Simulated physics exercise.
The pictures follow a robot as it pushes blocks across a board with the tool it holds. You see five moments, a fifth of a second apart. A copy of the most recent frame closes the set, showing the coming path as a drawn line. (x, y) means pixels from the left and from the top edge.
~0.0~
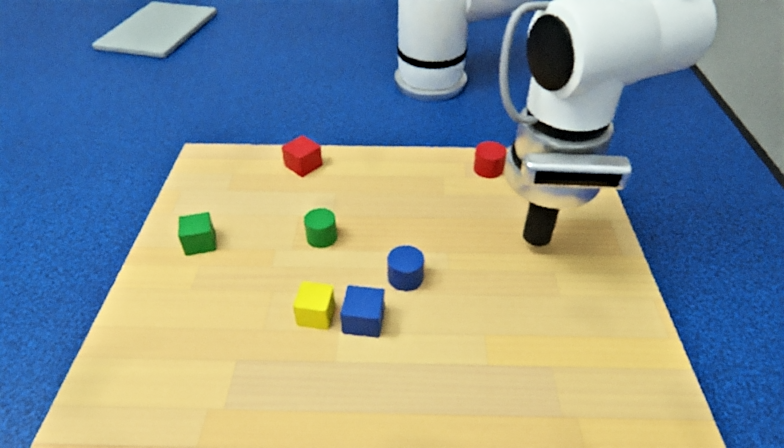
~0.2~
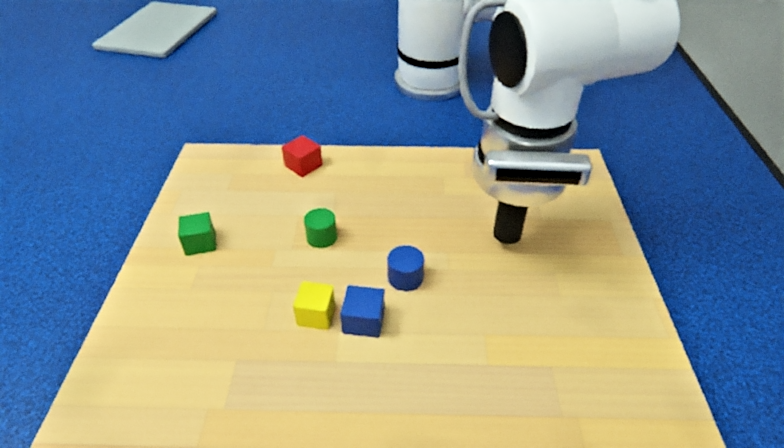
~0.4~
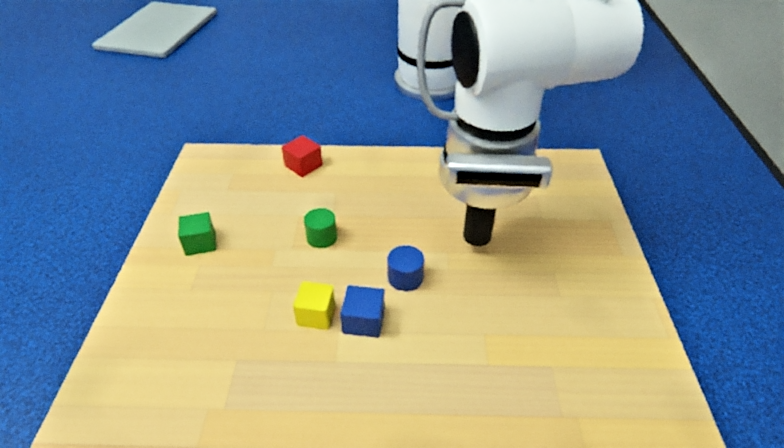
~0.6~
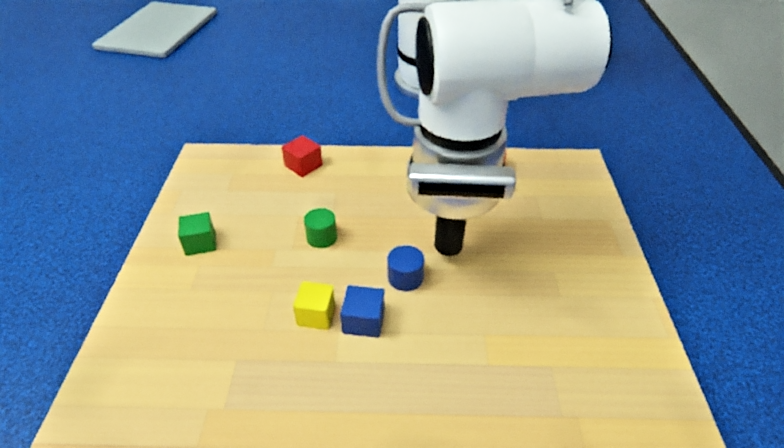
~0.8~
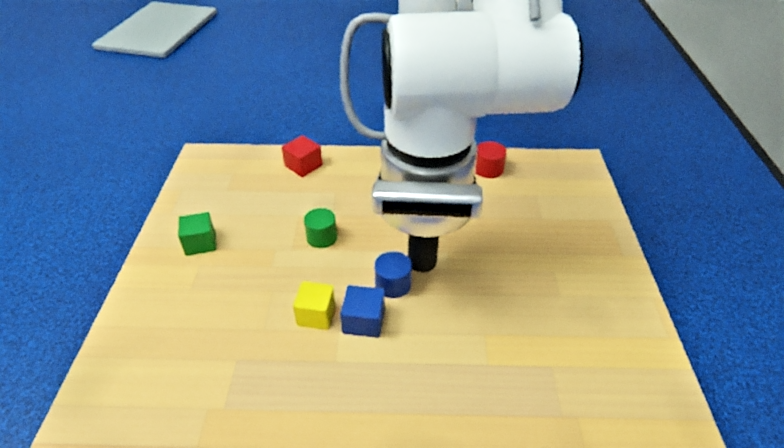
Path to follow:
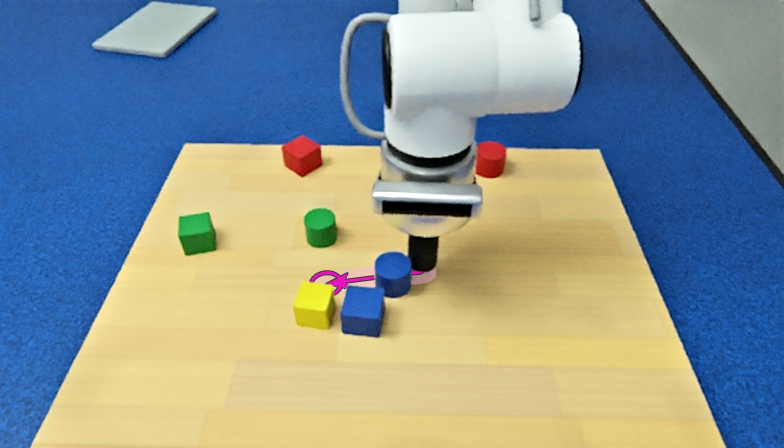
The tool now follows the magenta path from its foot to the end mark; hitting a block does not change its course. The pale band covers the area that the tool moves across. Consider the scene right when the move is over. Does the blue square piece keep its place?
I expect not.
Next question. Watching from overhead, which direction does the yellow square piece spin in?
The sense of turning is clockwise.
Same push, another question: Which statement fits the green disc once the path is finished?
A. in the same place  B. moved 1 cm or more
That would be A.
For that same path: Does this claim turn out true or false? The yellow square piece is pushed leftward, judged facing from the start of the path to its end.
The claim holds.
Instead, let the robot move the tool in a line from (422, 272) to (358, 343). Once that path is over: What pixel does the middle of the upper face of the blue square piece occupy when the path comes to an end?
The middle of its top is at (314, 337).
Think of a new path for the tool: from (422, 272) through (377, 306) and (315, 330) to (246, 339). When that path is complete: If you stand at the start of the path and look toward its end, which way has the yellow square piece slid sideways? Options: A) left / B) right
My answer is option B.
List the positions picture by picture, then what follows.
Tool tip (537, 237); block tops, yellow square piece (314, 295); green disc (319, 218); blue square piece (363, 301); blue disc (406, 258), in the first frame.
Tool (507, 235); blocks unchanged, in the second frame.
Tool (477, 237); blocks unchanged, in the third frame.
Tool (448, 246); blocks unchanged, in the fourth frame.
Tool (422, 262); yellow square piece (314, 295); green disc (319, 218); blue square piece (363, 301); blue disc (393, 264), in the fifth frame.
Path on the board, from (422, 272) directly to (326, 284).
The first path, step by step. One third of the way, tool (390, 266); blue square piece (360, 304); blue disc (365, 274).
Two thirds of the way, tool (358, 270); yellow square piece (303, 302), turned 10° clockwise; blue square piece (356, 312), turned 30° anticlockwise; blue disc (340, 284).
At the end, tool (325, 274); yellow square piece (294, 312), turned 45° clockwise; green disc in place; blue square piece (356, 314), turned 30° anticlockwise; blue disc (324, 291).
